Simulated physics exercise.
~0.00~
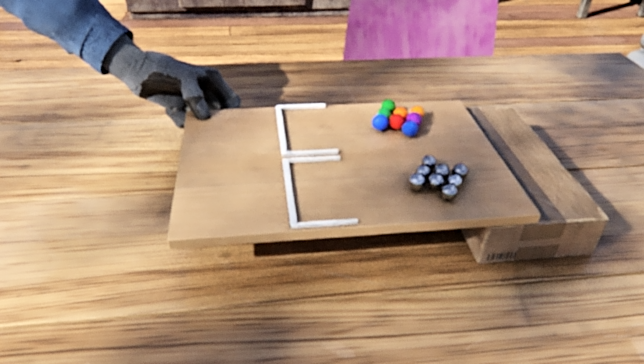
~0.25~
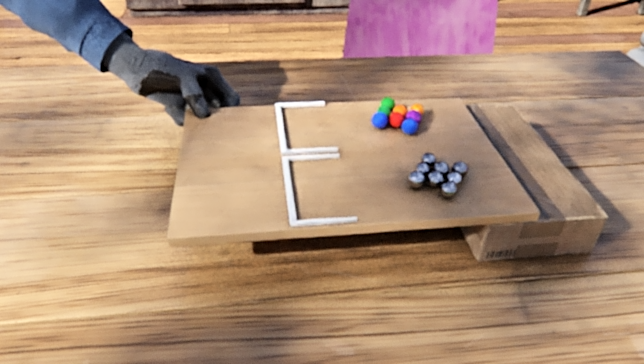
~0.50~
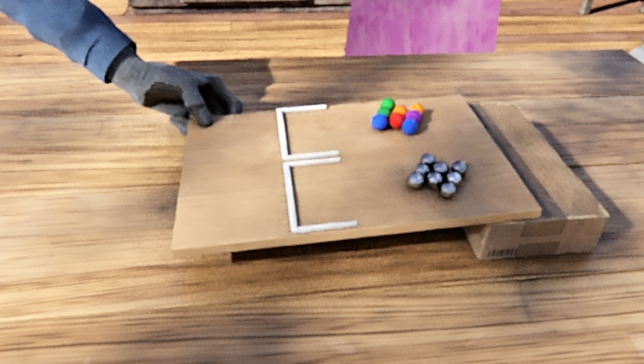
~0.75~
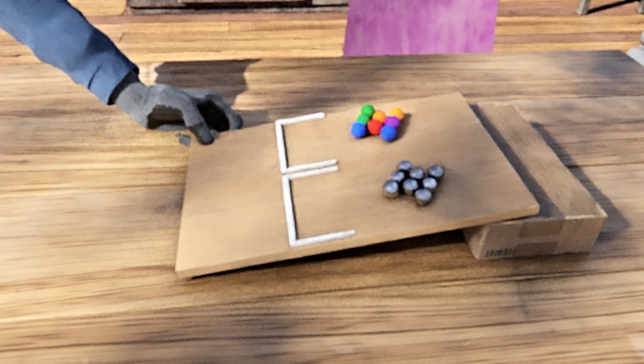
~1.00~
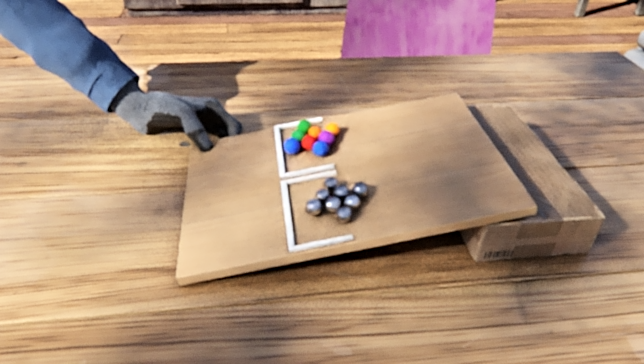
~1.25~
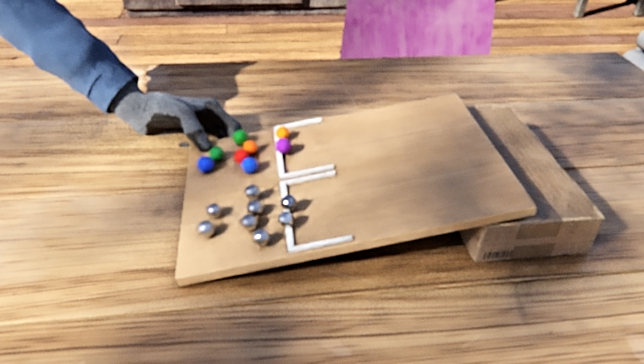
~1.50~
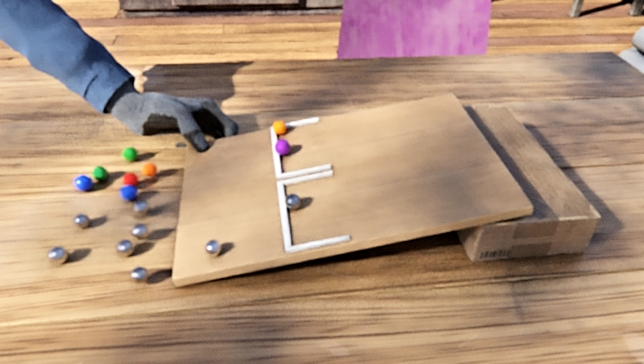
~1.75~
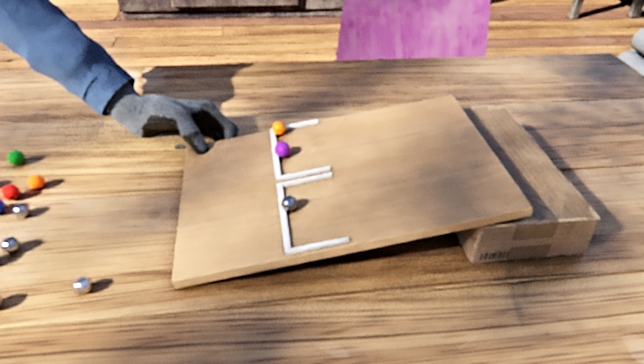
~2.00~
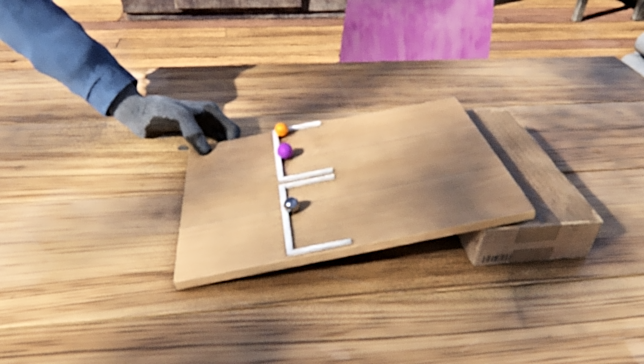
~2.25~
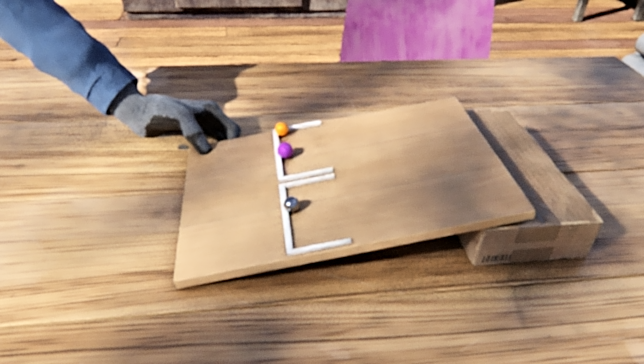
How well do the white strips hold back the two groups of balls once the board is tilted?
Neither strip holds its group back, as most of the coloured balls and most of the gray balls get over and roll off the board. Only an orange, a purple and one gray ball stay behind at the strips.
